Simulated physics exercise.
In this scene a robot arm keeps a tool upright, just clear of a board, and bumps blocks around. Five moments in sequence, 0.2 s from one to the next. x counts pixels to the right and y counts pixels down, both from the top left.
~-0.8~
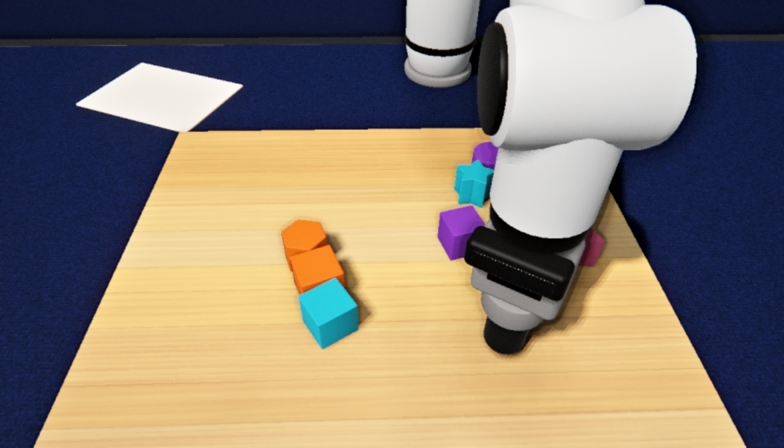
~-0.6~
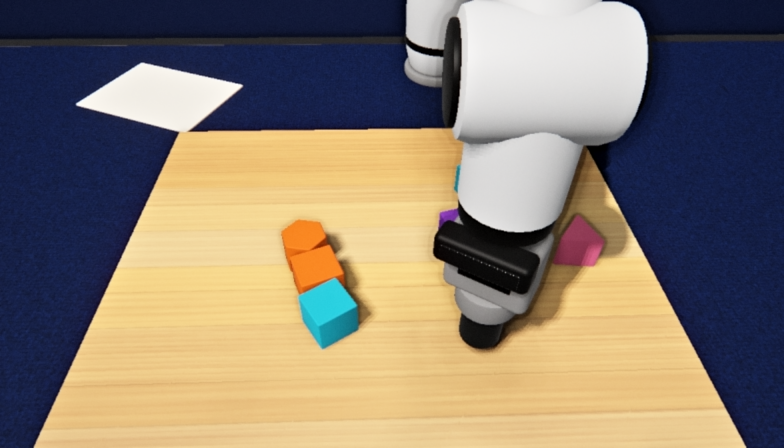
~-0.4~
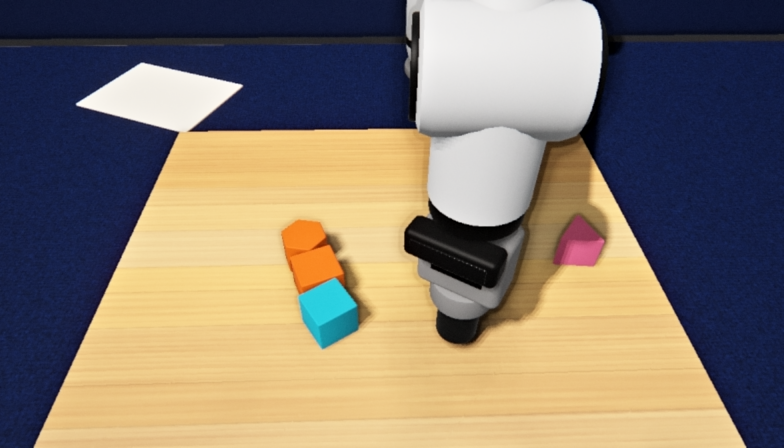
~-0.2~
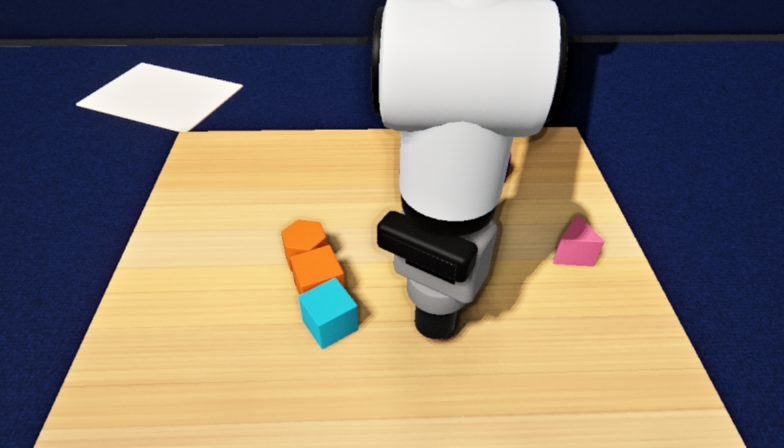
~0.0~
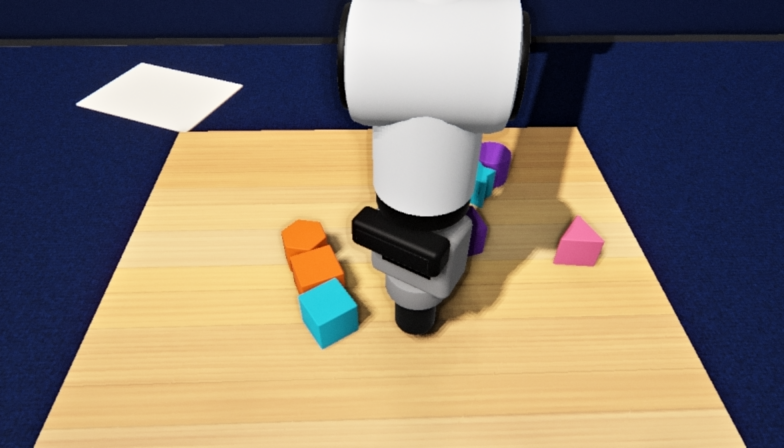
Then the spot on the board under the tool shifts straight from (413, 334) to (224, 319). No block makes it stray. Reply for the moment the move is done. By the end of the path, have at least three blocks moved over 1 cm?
It seems not.
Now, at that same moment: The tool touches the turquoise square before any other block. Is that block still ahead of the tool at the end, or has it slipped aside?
As far as I can tell, the turquoise square is still leading the way in front of the tool.
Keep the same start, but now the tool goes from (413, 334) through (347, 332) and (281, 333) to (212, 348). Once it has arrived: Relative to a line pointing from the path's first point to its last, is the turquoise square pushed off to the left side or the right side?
Right.
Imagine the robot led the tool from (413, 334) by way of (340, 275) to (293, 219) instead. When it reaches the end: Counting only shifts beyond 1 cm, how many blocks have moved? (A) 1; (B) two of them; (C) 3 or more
The answer is B.
What follows on the original path. One third of the way, tool (347, 314); turquoise square (303, 304), turned 35° clockwise.
Two thirds of the way, tool (282, 309); turquoise square (236, 304), turned 25° clockwise.
At the end, tool (218, 304); orange square in place; turquoise square (170, 308).
